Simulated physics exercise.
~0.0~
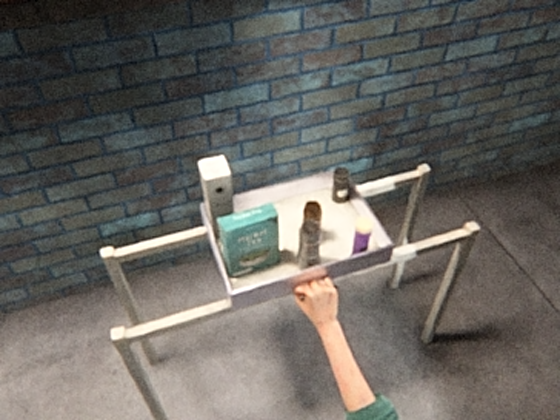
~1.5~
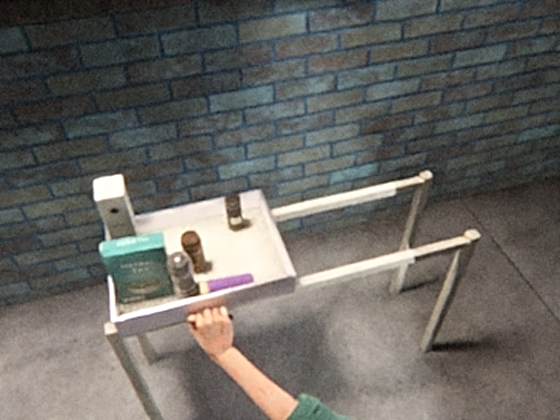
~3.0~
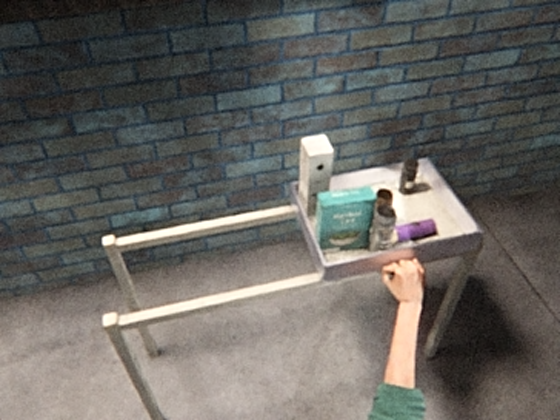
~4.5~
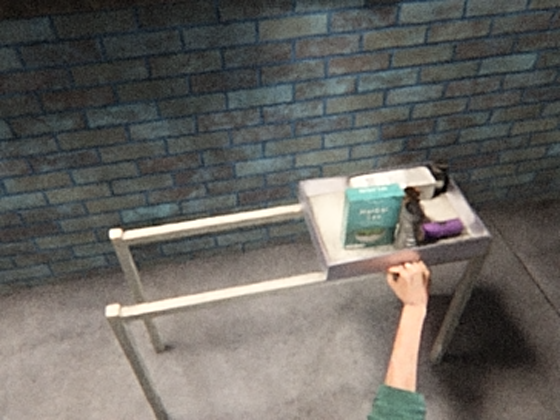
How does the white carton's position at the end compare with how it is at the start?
At the start the white carton stands upright on the tray, but by the end it is lying on its side behind the turquoise packet.
